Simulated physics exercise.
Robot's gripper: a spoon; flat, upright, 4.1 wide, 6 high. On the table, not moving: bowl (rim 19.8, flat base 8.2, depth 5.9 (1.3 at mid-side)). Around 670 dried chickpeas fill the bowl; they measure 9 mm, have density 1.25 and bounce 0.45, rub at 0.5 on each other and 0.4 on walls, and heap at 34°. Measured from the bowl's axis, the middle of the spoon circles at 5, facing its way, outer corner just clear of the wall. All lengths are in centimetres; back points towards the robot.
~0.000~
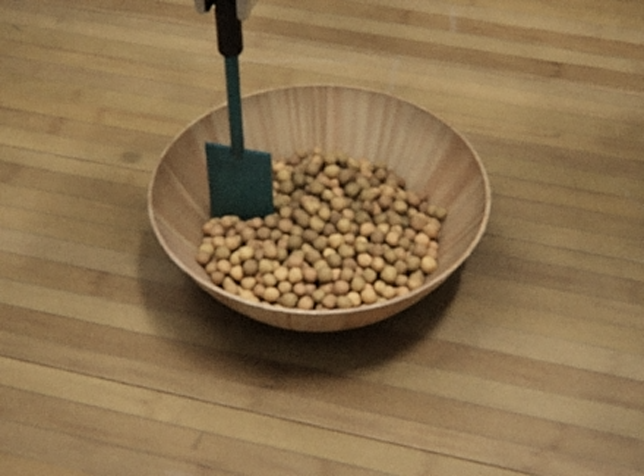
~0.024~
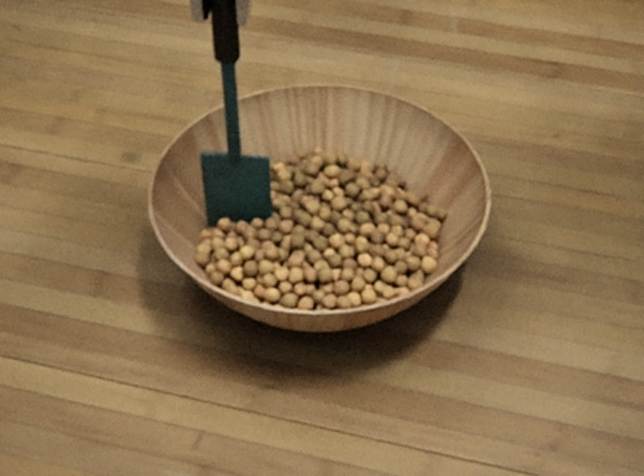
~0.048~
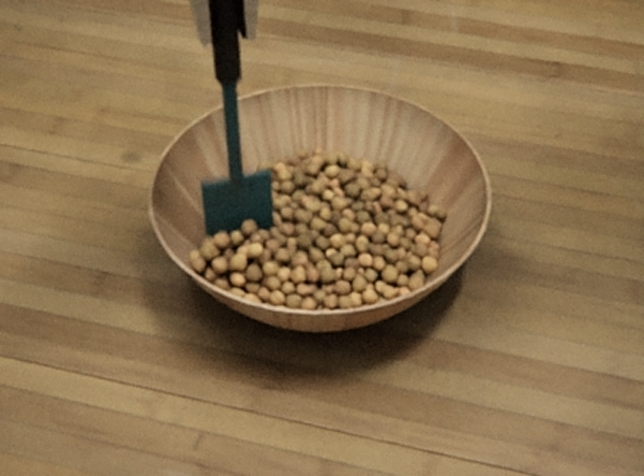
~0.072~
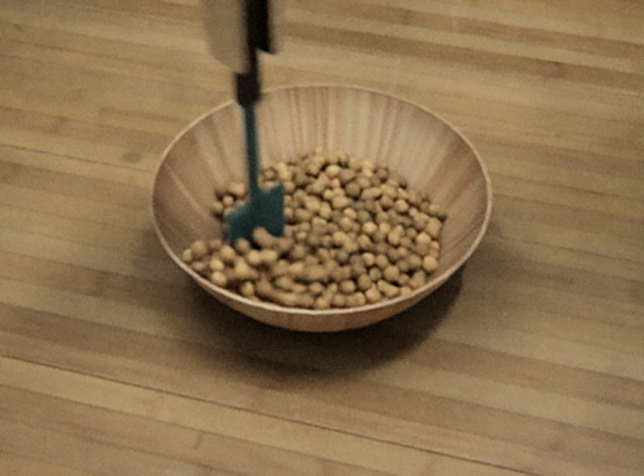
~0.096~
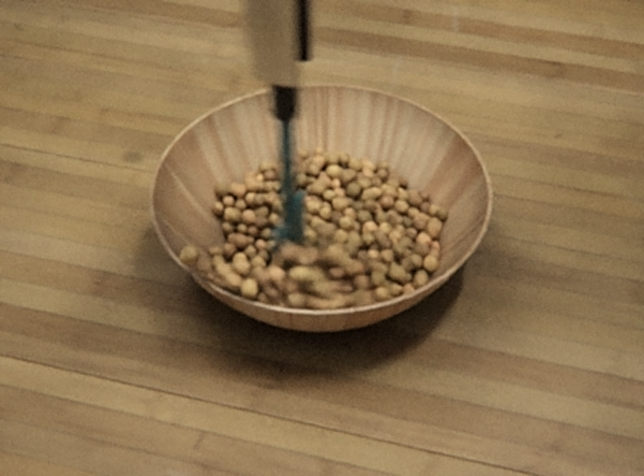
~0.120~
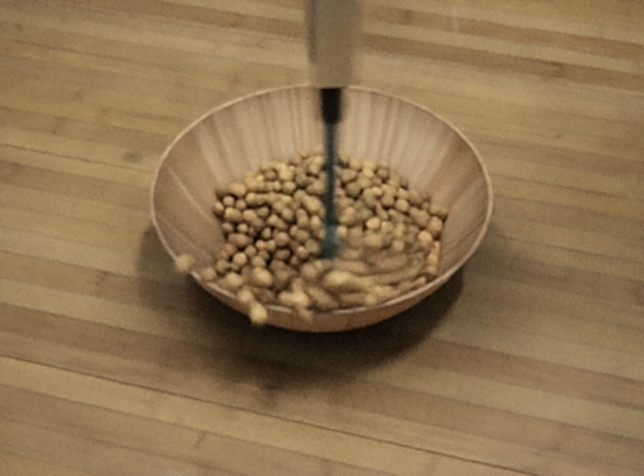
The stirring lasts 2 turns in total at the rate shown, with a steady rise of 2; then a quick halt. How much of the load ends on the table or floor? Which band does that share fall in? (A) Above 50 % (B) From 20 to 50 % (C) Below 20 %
Option B: From 20 to 50 %.
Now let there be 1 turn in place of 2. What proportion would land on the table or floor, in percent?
I'd expect around 20 per cent.
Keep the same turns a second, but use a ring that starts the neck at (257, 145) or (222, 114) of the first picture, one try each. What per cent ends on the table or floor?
Roughly 25 and 15 per cent.
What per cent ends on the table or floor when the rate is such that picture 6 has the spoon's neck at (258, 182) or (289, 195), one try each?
About 5 and 15 per cent.
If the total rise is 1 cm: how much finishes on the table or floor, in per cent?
Near 40 in a hundred.
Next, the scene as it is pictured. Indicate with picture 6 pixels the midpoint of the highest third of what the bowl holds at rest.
It is centred near (313, 224).
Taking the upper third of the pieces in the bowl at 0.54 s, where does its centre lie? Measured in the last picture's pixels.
(311, 230).
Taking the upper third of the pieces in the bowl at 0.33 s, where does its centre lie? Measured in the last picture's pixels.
Around (241, 175).
After 0.33 s, 346° round, highest piece 10 above the table; 510 in the bowl, 69 on the table or floor, 94 in flight or on the tool.
After 0.54 s, 220° round, highest piece 11 above the table; 459 in the bowl, 206 on the table or floor, 8 in flight or on the tool.
After 0.85 s, 0° round, highest piece 4 above the table; 459 in the bowl, 214 on the table or floor.
After 1.55 s, 0° round, highest piece 4 above the table; 459 in the bowl, 214 on the table or floor.
In the end, 459 in the bowl, 214 on the table or floor. That is 32 % on the table or floor.
